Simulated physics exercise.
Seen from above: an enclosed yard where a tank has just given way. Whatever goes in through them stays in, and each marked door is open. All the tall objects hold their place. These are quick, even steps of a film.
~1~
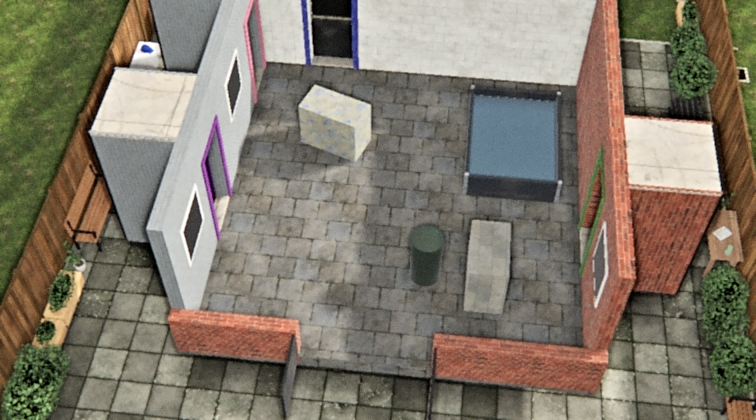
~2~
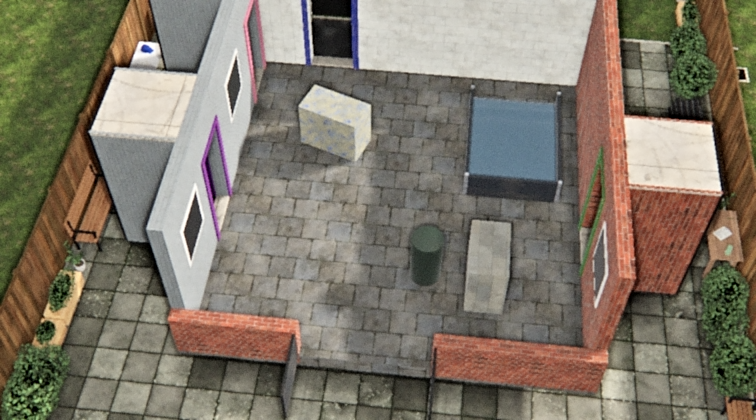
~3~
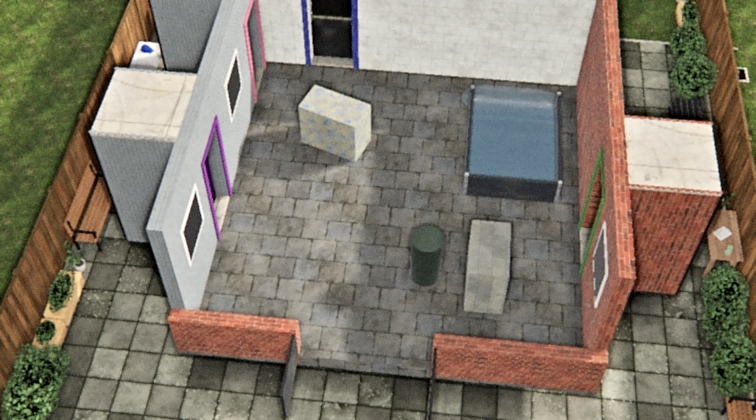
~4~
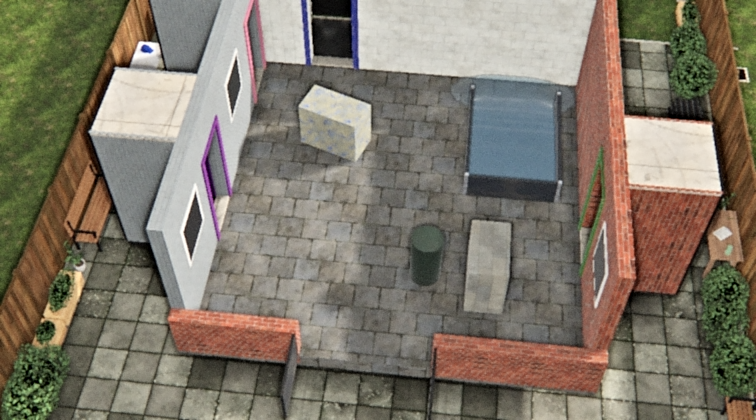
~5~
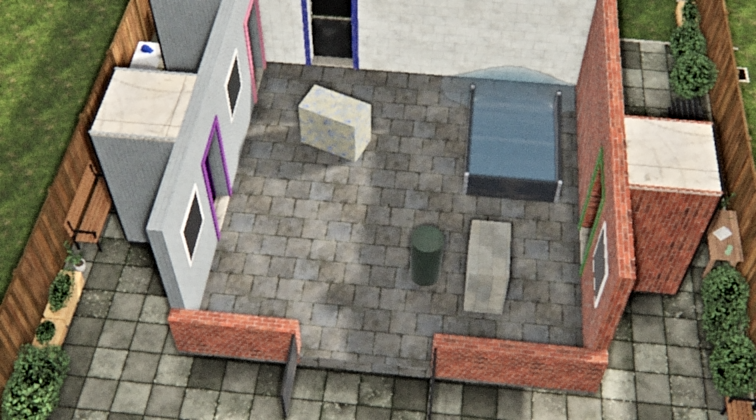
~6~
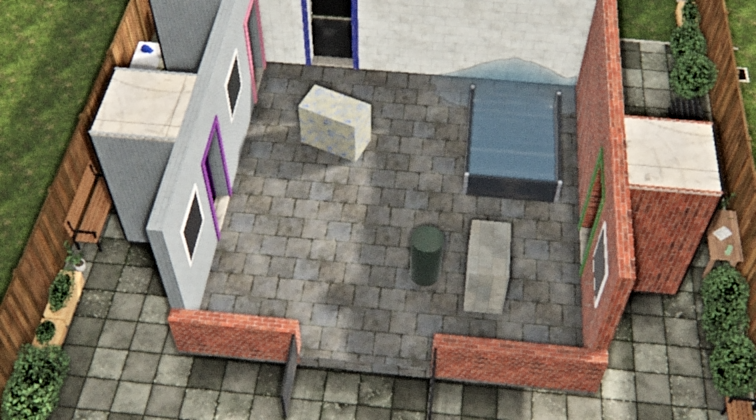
In an enclosed yard seen from above, an open tank of blue water stands whole, then leaks from its far side, and a shallow sheet of water spreads across the paving beside the white wall while the other objects stay put.
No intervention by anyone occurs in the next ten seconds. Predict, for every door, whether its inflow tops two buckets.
Green door: Does not top two buckets; purple door: Does not top two buckets; blue door: Does not top two buckets; pink door: Tops two buckets.
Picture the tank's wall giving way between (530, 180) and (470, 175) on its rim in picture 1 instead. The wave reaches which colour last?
That's the blue door.
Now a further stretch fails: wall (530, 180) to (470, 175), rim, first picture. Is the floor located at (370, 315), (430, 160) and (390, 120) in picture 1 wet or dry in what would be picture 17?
So: Spared, then spared, then spared.
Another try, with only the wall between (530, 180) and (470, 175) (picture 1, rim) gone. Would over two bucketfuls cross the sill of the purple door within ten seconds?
Then: The purple door lets more in.
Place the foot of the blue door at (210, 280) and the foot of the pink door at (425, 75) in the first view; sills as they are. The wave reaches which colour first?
The pink one.
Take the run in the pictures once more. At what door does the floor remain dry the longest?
Answer - the one in purple.
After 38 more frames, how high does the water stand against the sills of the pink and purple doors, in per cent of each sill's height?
I'd put it at close to 370 and 50 per cent.
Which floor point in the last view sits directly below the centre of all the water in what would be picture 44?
Around pixel (455, 157) of the last picture.
A moment on, water covers 10 % of the floor; the green door not reached, the purple door not reached, the blue door not reached, the pink door not reached.
Next, water covers 20 % of the floor; the green door not reached, the purple door not reached, the blue door wet at the sill, nothing in, the pink door not reached.
Then, water covers 35 % of the floor; the green door wet at the sill, nothing in, the purple door not reached, the blue door wet at the sill, nothing in, the pink door over two buckets in.
Later, water covers 55 % of the floor; the green door wet at the sill, nothing in, the purple door wet at the sill, nothing in, the blue door wet at the sill, nothing in, the pink door far over two buckets in.
In the end, water covers 80 % of the floor; the green door wet at the sill, nothing in, the purple door wet at the sill, nothing in, the blue door under two buckets in, the pink door far over two buckets in.
